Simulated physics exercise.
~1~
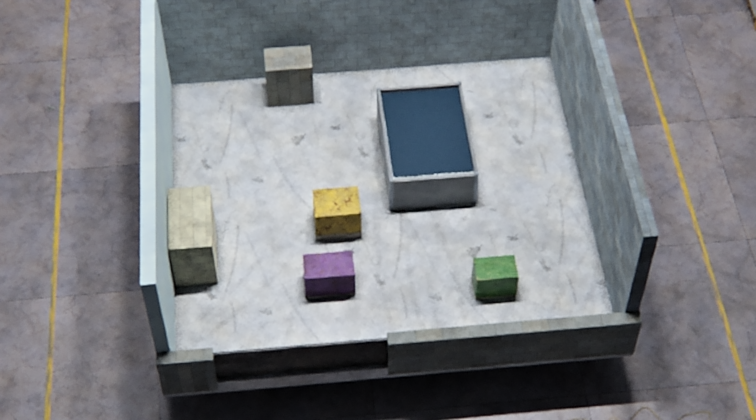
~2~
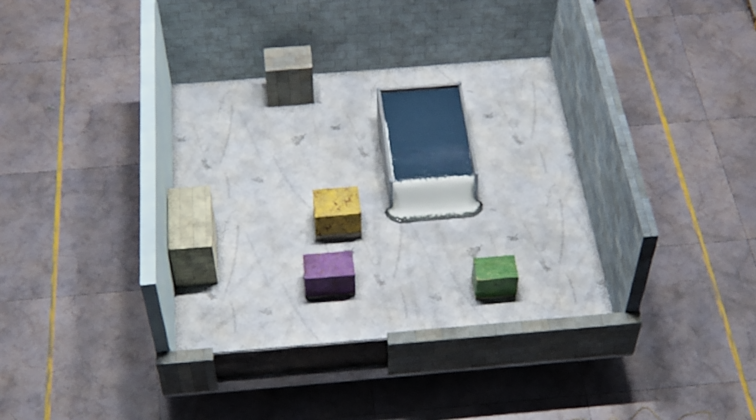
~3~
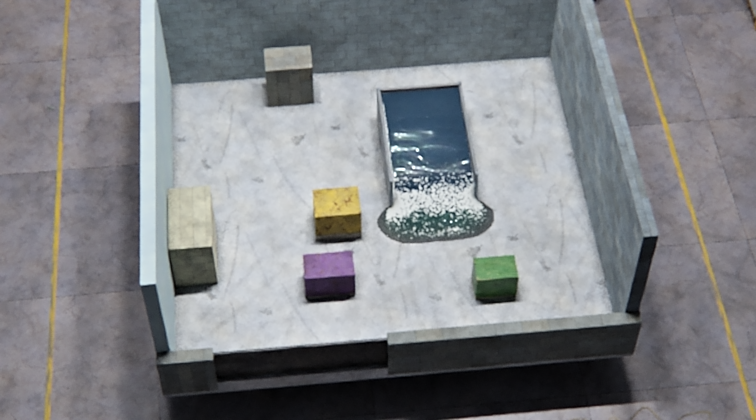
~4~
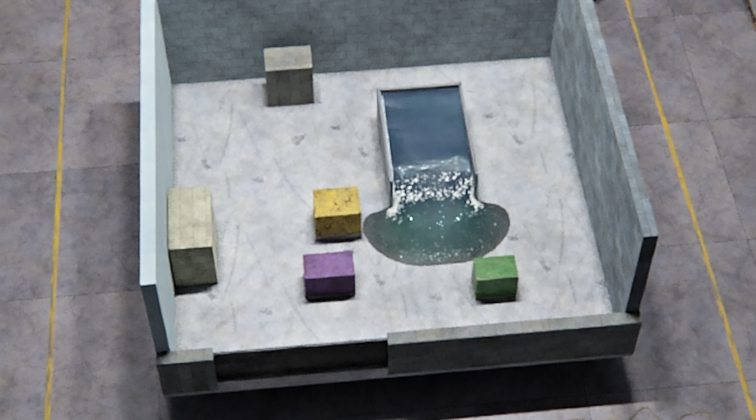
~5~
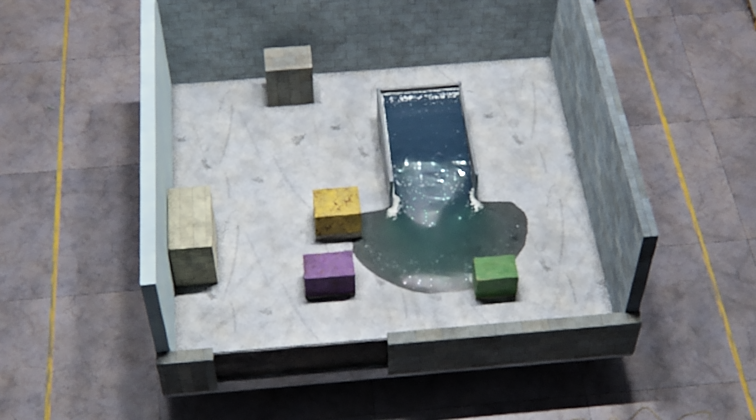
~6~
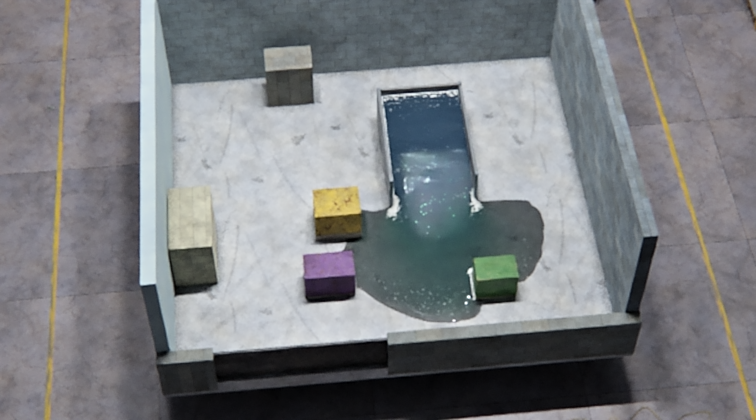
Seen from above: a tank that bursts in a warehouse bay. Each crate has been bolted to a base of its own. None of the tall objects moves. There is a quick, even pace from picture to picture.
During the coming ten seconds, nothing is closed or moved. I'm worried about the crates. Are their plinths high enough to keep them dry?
Well, the green crate will get wet, the yellow crate will stay dry, the purple crate will get wet.
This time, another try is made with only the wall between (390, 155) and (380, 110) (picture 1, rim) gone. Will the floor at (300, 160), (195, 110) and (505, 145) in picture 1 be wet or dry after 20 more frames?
Place one: Reached by the flood. Place two: Reached by the flood. Place three: Spared by the leak.
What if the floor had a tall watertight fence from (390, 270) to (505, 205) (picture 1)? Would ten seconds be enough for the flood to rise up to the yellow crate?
For yellow: Reached.
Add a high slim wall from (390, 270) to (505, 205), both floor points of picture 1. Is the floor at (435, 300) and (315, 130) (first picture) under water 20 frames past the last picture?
As listed: Clear, wet.
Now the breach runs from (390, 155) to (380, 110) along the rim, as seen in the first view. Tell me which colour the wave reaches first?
My answer: The yellow-painted one.
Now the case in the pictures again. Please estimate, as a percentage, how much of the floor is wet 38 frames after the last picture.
I make it 75 per cent.
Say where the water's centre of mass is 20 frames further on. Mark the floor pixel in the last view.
At roughly (425, 273).
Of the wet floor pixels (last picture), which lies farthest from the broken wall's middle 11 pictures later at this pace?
The front should reach about (230, 369).
A moment on, water covers 25 % of the floor; the green crate water round its plinth, the yellow crate water round its plinth, the purple crate water round its plinth.
Next, water covers 35 % of the floor; the green crate water round its plinth, the yellow crate water round its plinth, the purple crate water round its plinth.
Then, water covers 50 % of the floor; the green crate water round its plinth, the yellow crate water round its plinth, the purple crate water round its plinth.
Later, water covers 75 % of the floor; the green crate water round its plinth, the yellow crate water round its plinth, the purple crate water round its plinth.
In the end, water covers 100 % of the floor; the green crate was topped, the yellow crate stayed above the water, the purple crate was topped.
